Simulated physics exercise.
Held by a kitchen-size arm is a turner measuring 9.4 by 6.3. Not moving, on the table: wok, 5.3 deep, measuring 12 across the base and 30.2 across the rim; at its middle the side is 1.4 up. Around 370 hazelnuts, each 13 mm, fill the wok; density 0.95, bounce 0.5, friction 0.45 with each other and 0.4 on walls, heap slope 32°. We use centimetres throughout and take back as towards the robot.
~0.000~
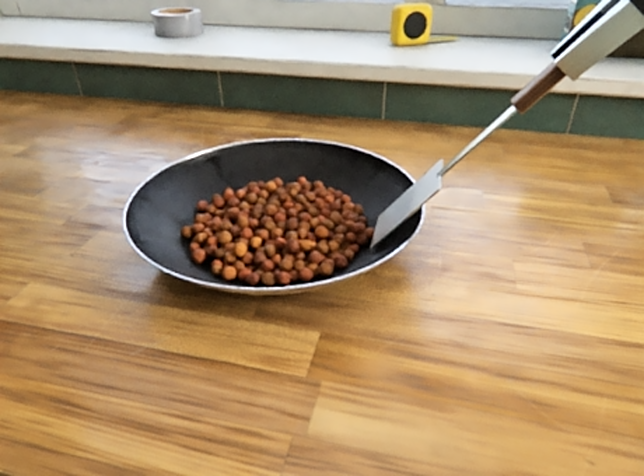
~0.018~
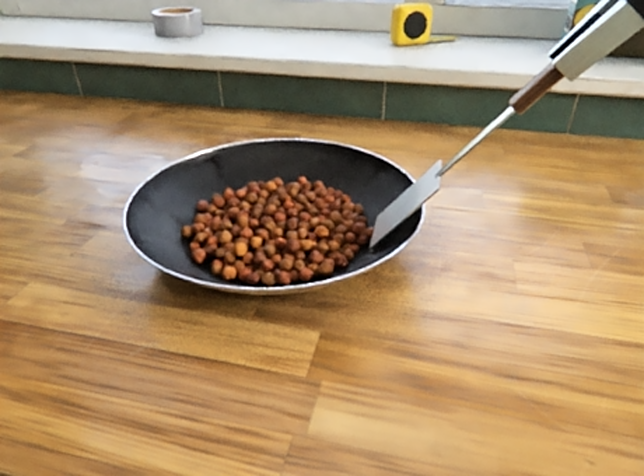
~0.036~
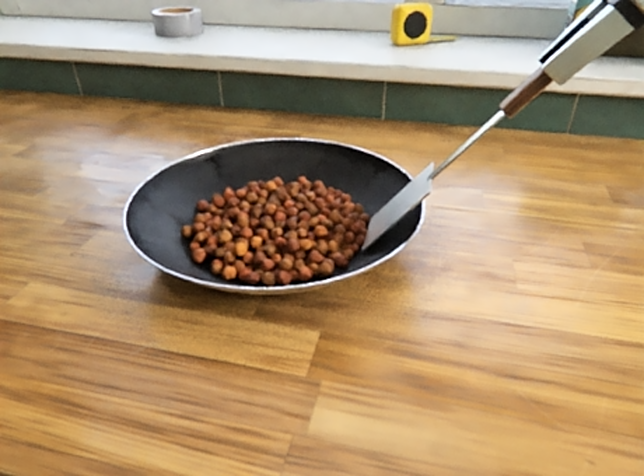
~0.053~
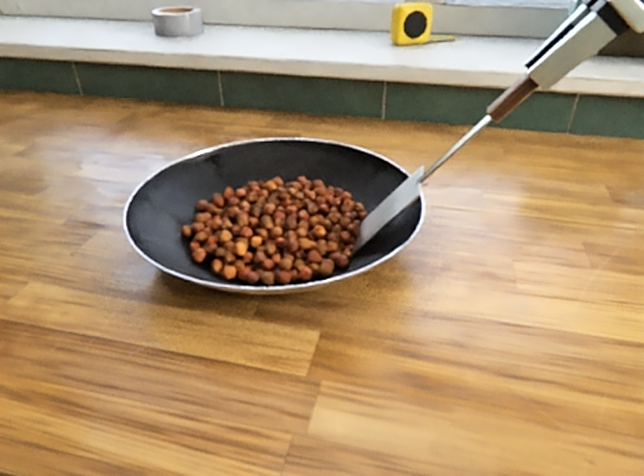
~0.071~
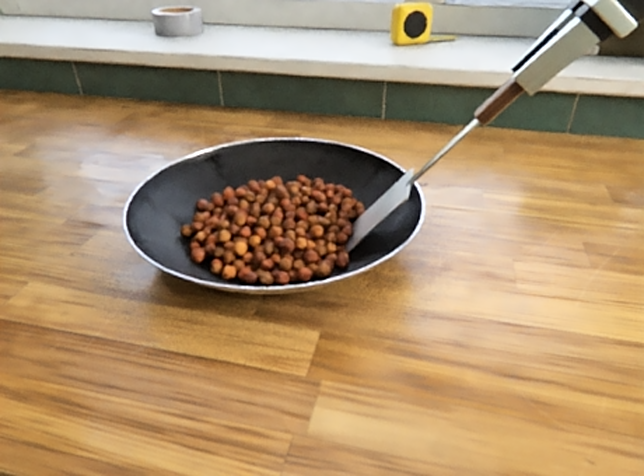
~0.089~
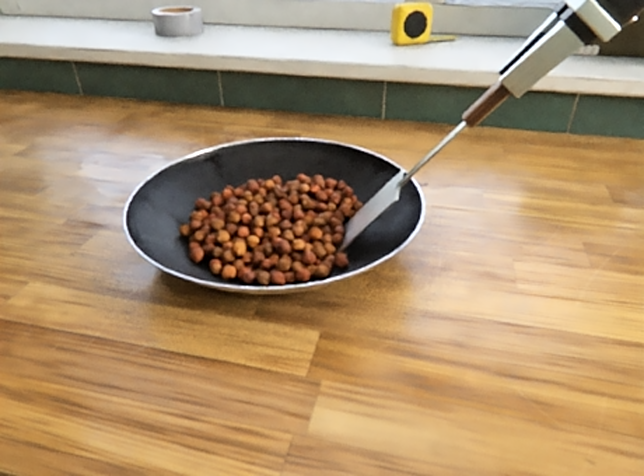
On a wooden kitchen surface, a robotic arm sliding a turner leftward into a heap of hazelnuts in a still black wok.
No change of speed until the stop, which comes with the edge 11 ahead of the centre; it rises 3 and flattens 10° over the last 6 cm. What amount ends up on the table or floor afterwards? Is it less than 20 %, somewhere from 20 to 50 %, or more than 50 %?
It is less than 20 %.
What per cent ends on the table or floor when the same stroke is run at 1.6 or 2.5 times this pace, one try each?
The two tries give about 20 and 30 in a hundred.
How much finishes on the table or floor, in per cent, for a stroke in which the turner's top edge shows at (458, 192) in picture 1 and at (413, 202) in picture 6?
Off the vessel, on the table or floor: Some 15 percent.
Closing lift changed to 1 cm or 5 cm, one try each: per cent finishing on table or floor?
Roughly 10 per cent, then 15 per cent.
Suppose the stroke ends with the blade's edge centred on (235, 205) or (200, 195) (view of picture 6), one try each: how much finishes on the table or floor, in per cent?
0 % and 0 %.
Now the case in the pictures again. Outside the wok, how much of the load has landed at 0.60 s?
15 per cent.
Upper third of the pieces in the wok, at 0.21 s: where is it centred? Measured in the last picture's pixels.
Around (248, 206).
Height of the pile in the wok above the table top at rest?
It reaches roughly 5.5 cm.
After 0.21 s, sloping 52°, highest piece 5 above the table; 366 in the wok.
After 0.34 s, sloping 49°, highest piece 6 above the table; 366 in the wok.
After 0.60 s, sloping 42°, highest piece 6 above the table; 317 in the wok, 48 on the table or floor, 1 on the blade or in flight.
After 1.65 s, sloping 42°, highest piece 5 above the table; 316 in the wok, 50 on the table or floor.
At rest, 316 in the wok, 50 on the table or floor. That is 14 % on the table or floor.
